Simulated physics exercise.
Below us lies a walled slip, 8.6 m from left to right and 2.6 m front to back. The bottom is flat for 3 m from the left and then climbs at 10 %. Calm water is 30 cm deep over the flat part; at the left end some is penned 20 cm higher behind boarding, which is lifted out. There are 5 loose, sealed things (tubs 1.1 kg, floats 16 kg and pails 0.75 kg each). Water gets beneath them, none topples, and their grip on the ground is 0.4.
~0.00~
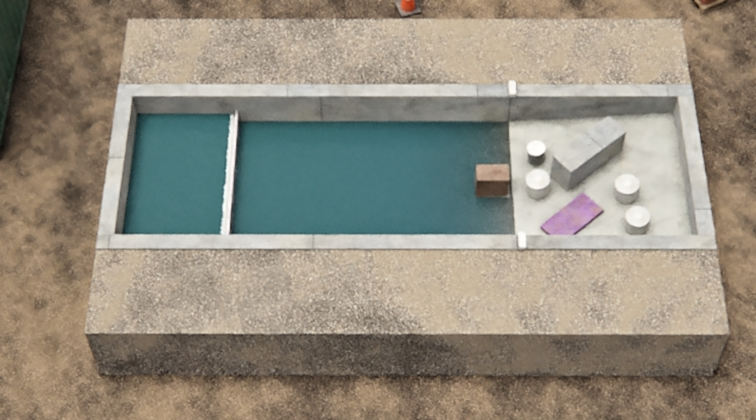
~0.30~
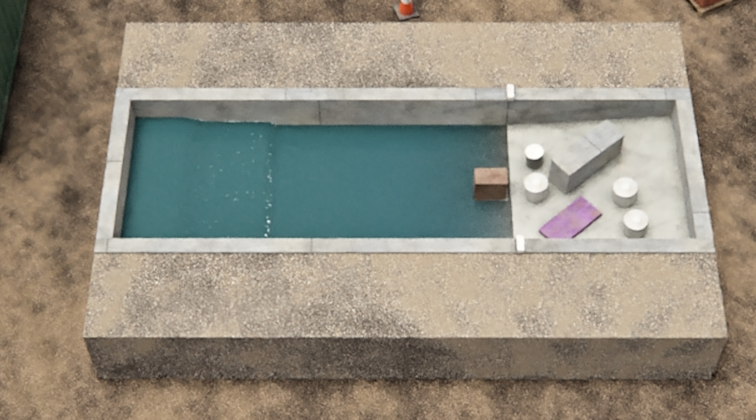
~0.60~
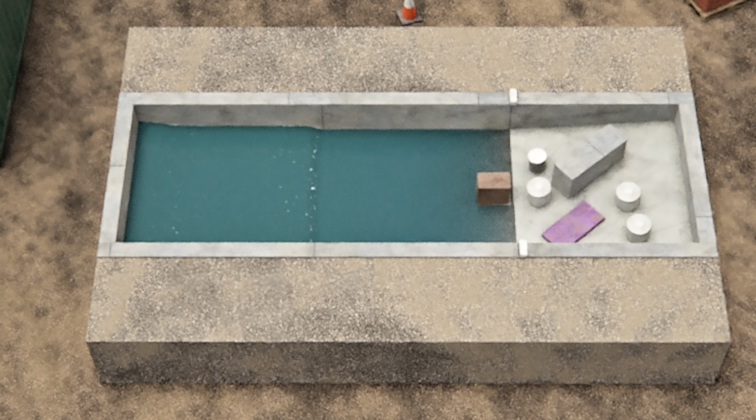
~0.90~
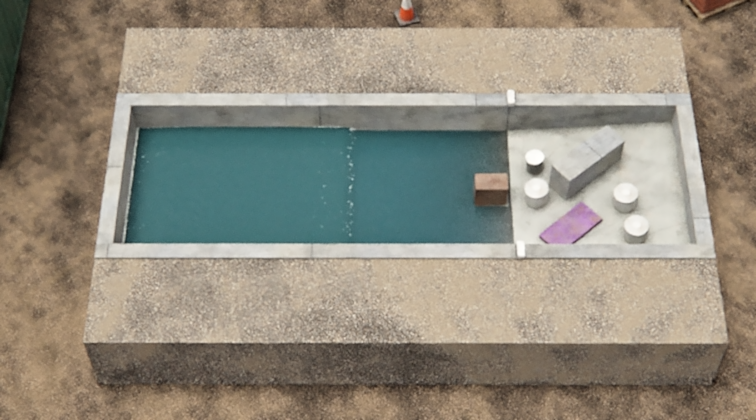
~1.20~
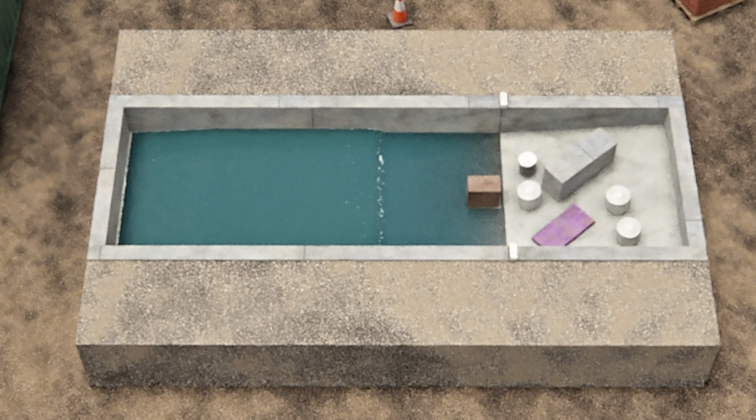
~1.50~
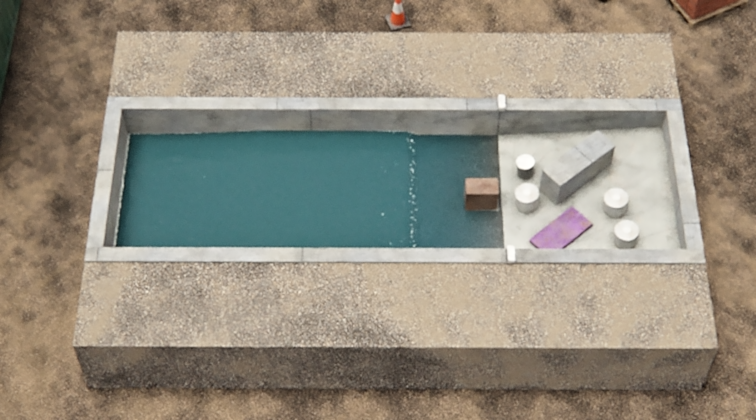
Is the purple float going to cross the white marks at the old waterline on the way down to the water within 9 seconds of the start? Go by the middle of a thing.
Purple float gets past.
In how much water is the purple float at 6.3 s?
Roughly 4 cm.
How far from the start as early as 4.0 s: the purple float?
Roughly 20 cm by then.
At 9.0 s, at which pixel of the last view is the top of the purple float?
Near (390, 232).
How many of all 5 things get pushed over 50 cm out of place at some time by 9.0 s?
That makes 5.
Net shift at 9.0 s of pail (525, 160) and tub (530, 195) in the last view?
In turn: 120 cm, 250 cm.
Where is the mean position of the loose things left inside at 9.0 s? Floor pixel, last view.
Around (411, 222).
After 2.1 s the purple float is near (561, 232), 0.0 m from its start, aground; 0 of 5 are over the mark; 0 afloat.
After 4.0 s the purple float is near (573, 232), 0.2 m from its start, afloat; 0 of 5 are over the mark; 3 afloat.
After 6.3 s the purple float is near (522, 240), 0.6 m from its start, afloat; 1 of 5 are over the mark; 5 afloat.
After 9.0 s the purple float is near (390, 232), 2.6 m from its start, afloat; 5 of 5 are over the mark; 5 afloat.
